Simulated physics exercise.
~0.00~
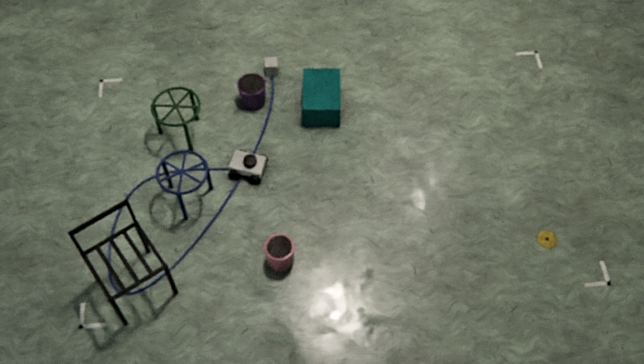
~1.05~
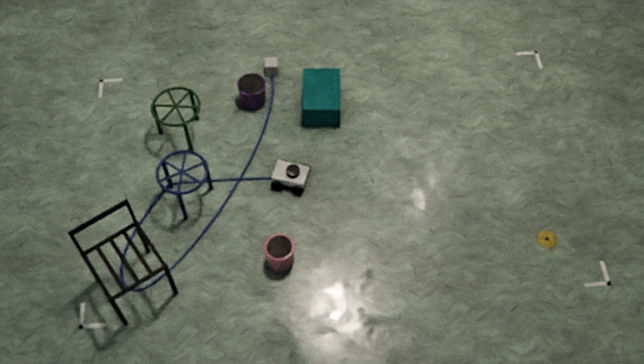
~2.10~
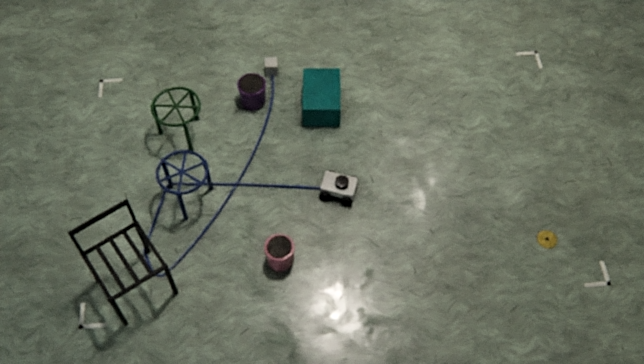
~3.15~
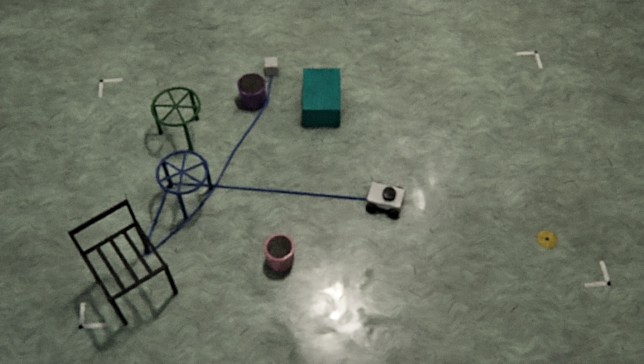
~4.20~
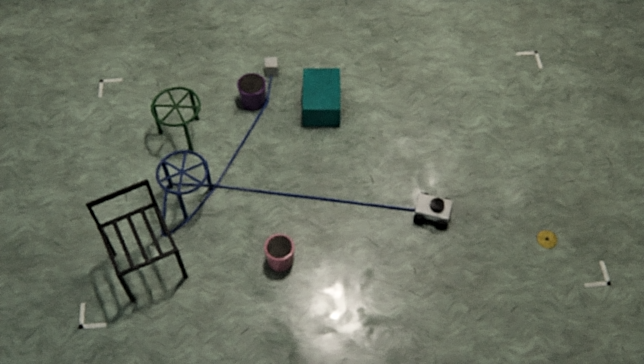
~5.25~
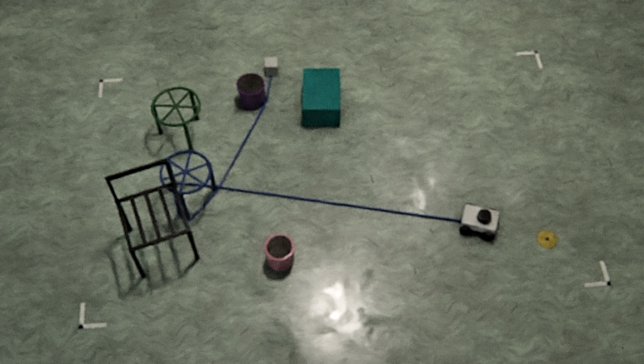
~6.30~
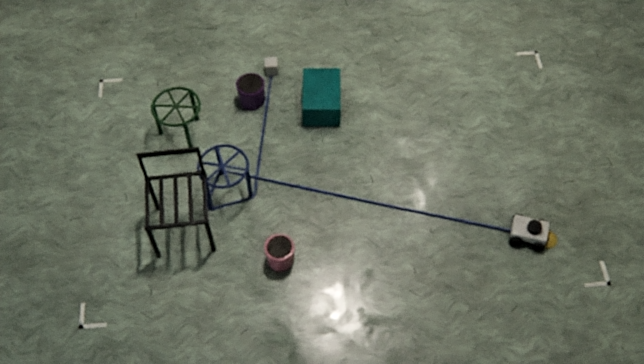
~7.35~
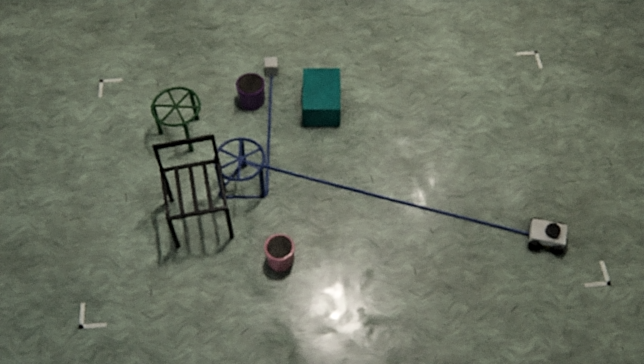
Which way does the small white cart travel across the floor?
The cart travels to the right, drifting slightly toward the bottom of the view as it goes.
